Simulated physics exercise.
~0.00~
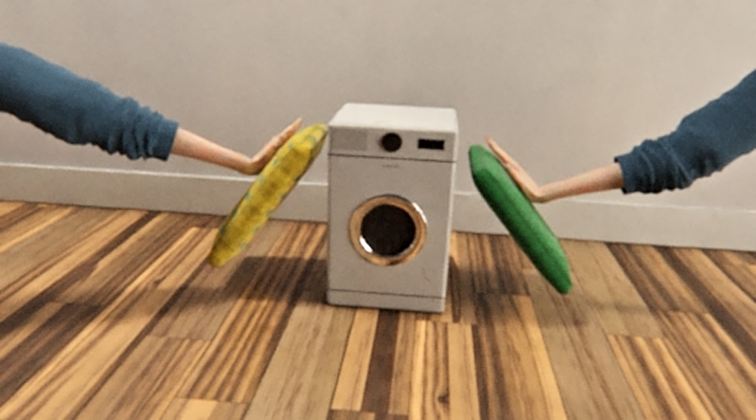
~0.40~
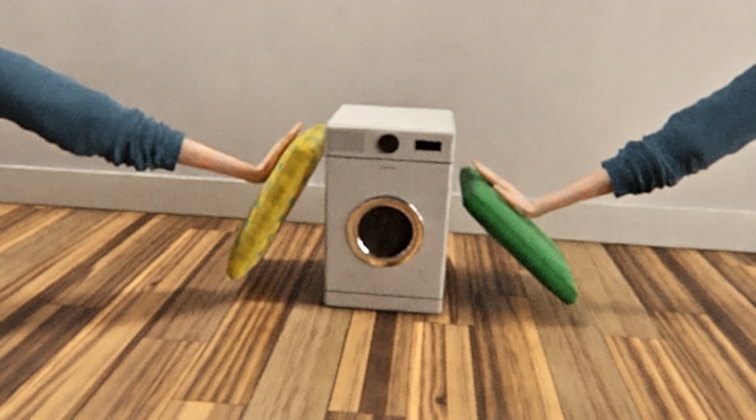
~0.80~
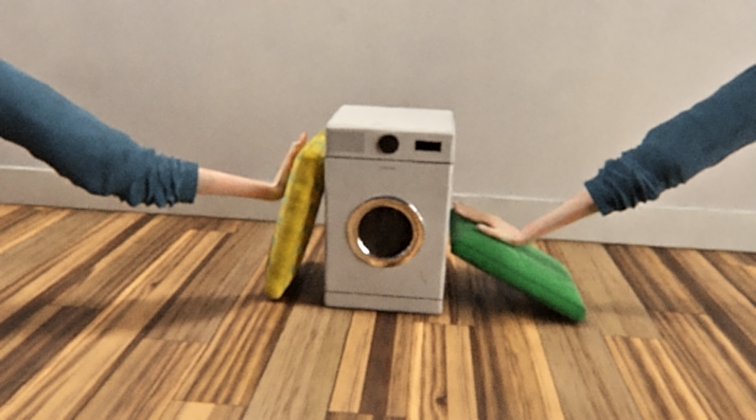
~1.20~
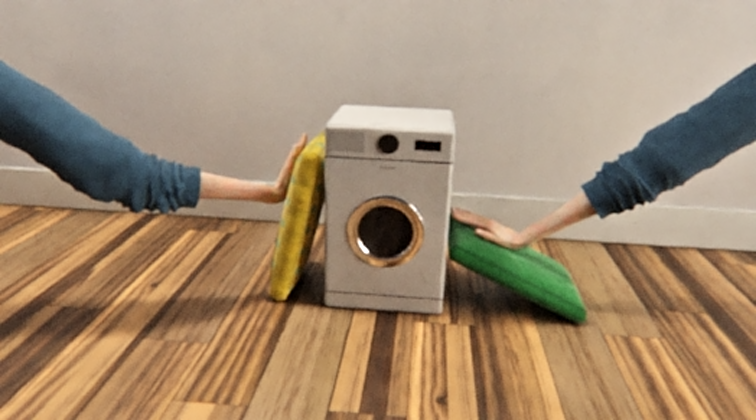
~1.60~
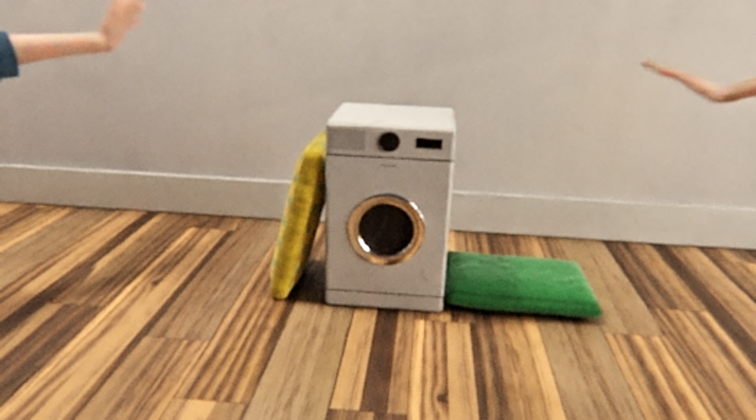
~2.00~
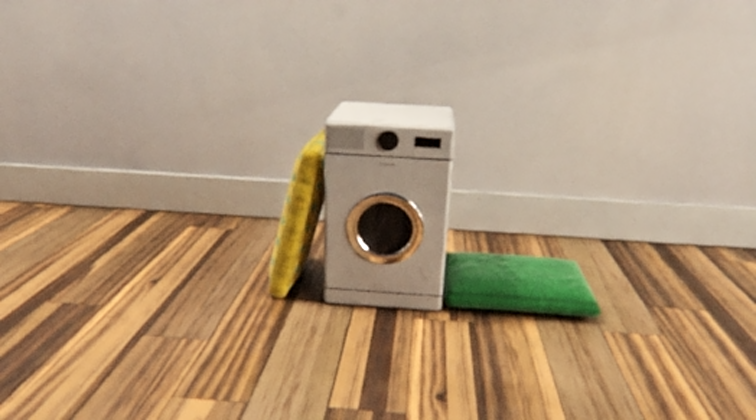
On a striped wooden floor by a pale wall, two hands pressed a yellow pillow and a green pillow against opposite sides of a white machine, then let go; the yellow one stayed leaning on the left while the green one dropped flat on the right.
